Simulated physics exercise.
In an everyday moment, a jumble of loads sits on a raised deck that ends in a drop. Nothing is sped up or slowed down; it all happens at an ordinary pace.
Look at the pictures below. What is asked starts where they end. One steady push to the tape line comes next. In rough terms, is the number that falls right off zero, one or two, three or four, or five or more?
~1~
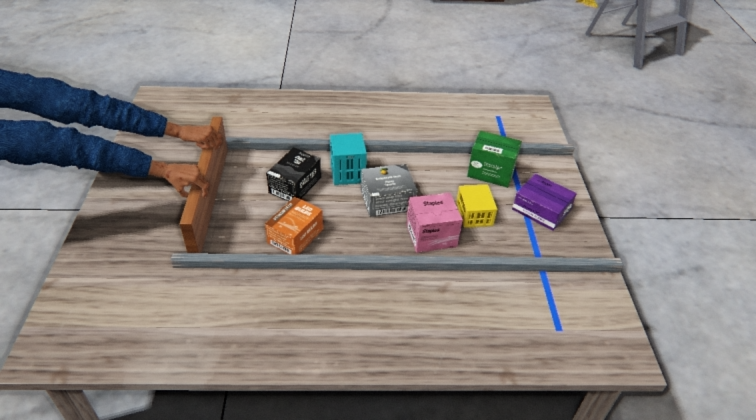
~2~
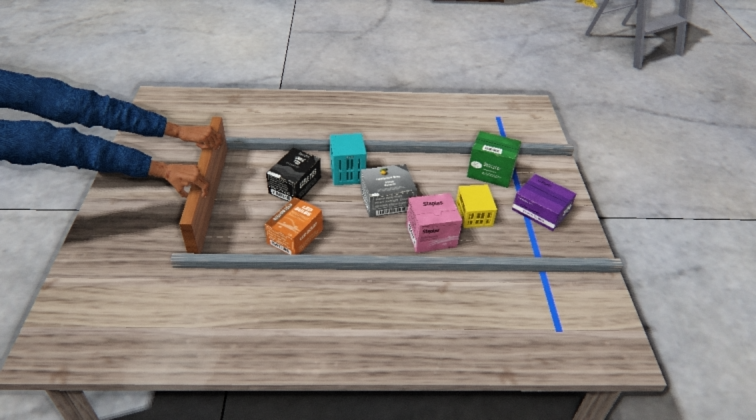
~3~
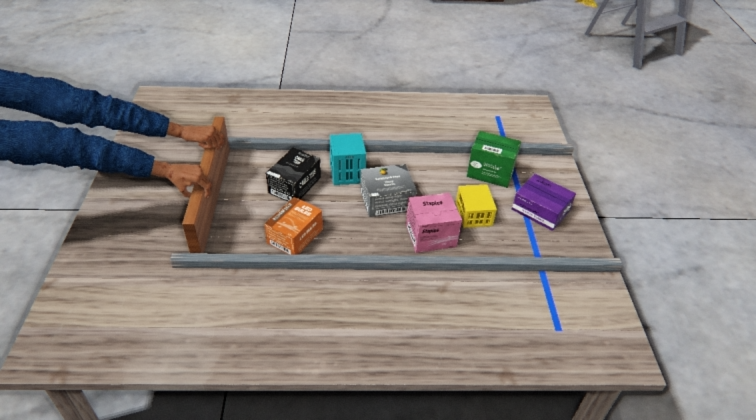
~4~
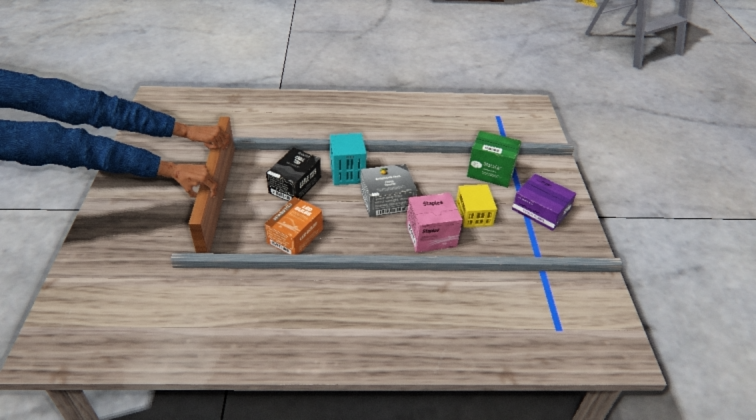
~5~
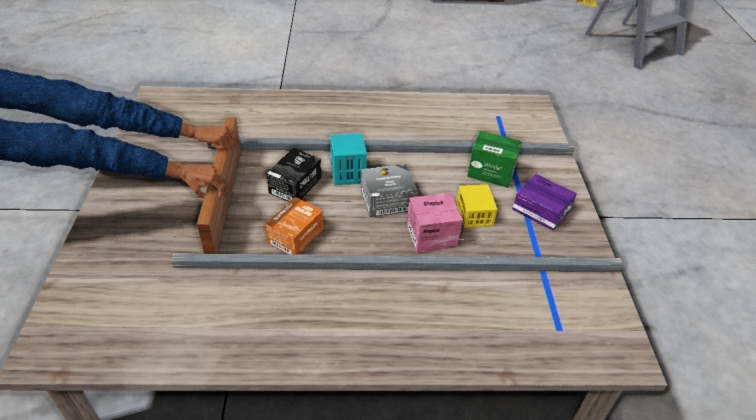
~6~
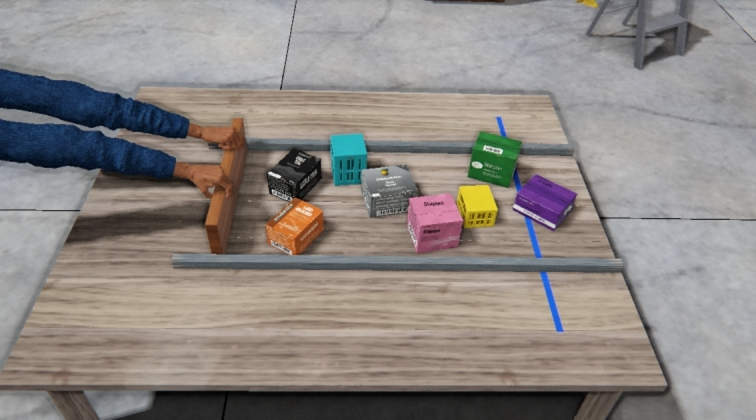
It is three or four.
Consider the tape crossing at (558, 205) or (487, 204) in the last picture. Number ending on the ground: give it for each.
Counts: 6, 1.
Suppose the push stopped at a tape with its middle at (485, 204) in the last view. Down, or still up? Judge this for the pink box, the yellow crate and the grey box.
First, the pink box is safe; next, the yellow crate is safe; last, the grey box is safe.
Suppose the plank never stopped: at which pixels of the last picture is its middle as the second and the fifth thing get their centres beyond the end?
Near (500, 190) first, near (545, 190) second.
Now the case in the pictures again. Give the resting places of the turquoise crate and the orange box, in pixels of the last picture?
The turquoise crate at (566, 163), the orange box at (551, 224).
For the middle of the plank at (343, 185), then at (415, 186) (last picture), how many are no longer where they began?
That gives 4 for the first and 8 for the second.
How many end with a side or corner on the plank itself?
Contact count: 2.
A little later, none off yet; purple parcel at rest near (545, 202); green parcel at rest near (495, 159); yellow crate at rest near (477, 206).
Next, none off yet; purple parcel at rest near (545, 202); green parcel at rest near (495, 159); yellow crate shifted a little near (495, 208).
Later still, none off yet; purple parcel tilted a little near (612, 204); green parcel shifted about its own width near (548, 155); yellow crate shifted well along near (569, 209).
When it is over, the number that fall off is three or four; down, yellow crate, green parcel and purple parcel.
